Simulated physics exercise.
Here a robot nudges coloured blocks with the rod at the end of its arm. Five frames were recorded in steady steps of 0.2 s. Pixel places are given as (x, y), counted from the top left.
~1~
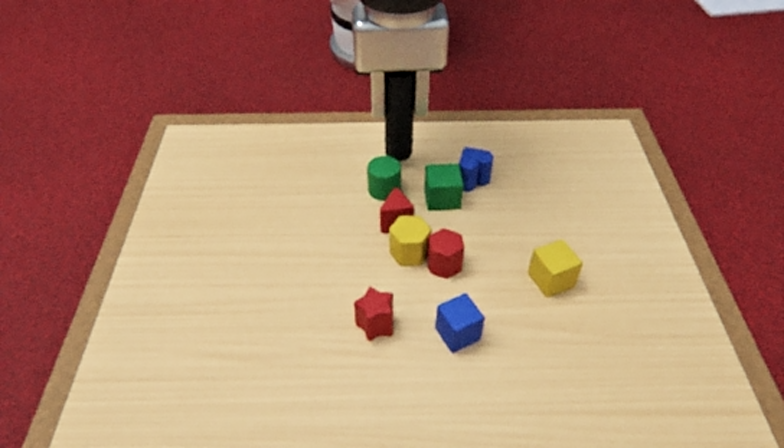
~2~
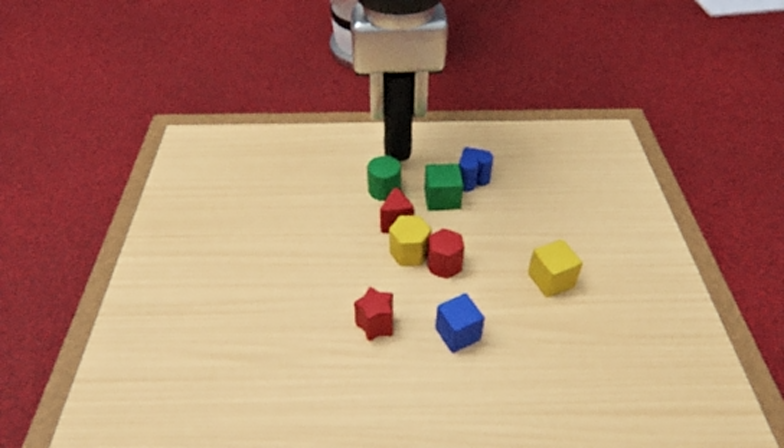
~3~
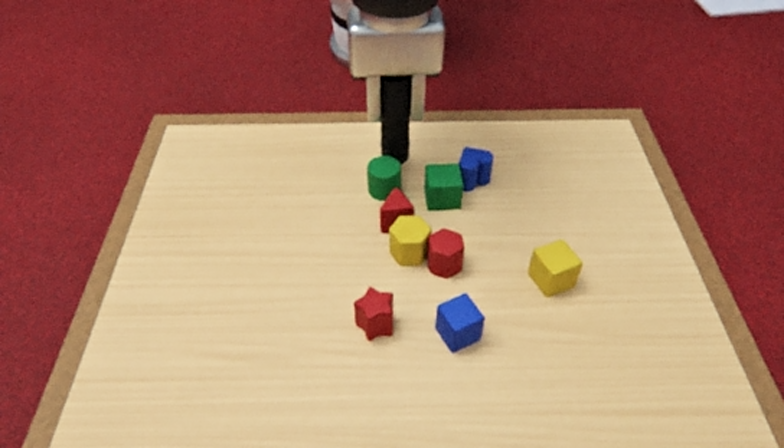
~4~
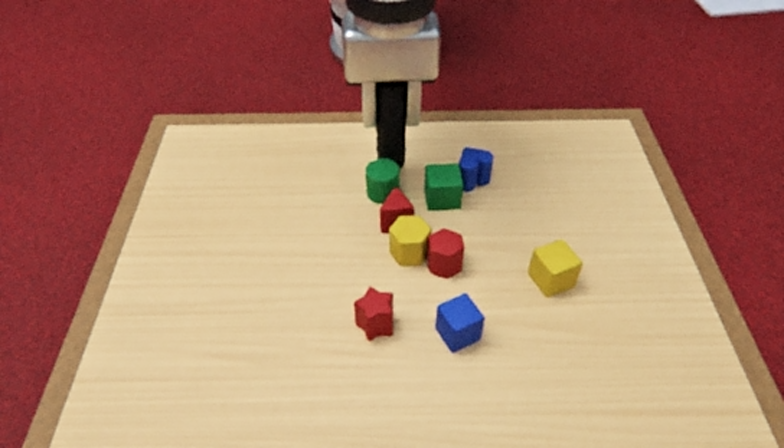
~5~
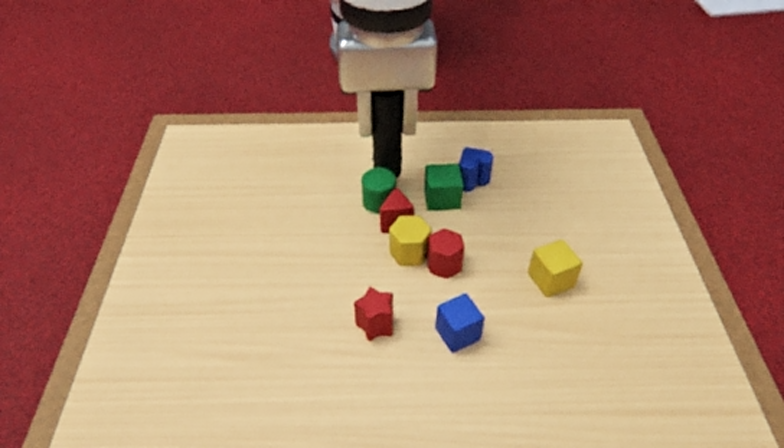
On a light wooden board over a red surface, a robot's black rod stands behind scattered blocks, close to a green disc. The rod shifts slightly left and toward the viewer, then nudges the green disc a short way forward and a little left, beside the red triangular piece, while the other blocks stay still.
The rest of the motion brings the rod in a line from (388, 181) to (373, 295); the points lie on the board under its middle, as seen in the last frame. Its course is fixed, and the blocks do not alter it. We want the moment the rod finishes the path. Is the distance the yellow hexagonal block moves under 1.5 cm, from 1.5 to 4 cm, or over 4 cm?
Travel: 1.5-4 cm.
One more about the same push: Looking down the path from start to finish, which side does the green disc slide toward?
That's a shift to the right.
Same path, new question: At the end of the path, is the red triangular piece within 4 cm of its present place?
That would be a yes.
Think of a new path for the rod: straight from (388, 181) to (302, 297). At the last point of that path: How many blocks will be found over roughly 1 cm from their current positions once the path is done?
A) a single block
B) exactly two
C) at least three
Answer: A.
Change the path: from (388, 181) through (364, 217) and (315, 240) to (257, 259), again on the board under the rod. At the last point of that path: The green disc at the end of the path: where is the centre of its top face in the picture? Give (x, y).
Roughly at (344, 234).
On the path given first. One third of the way, rod at (385, 207); green disc at (361, 210); red triangular piece at (403, 206), turned 15° clockwise.
Two thirds of the way, rod at (380, 245); green disc at (344, 233); red triangular piece at (412, 213); yellow hexagonal block at (414, 242), turned 30° anticlockwise; red hexagonal block at (451, 243).
At the end, rod at (373, 286); green disc at (342, 236); red triangular piece at (412, 213); yellow hexagonal block at (415, 251), turned 65° anticlockwise; red hexagonal block at (452, 243); blue four-sided block unmoved.
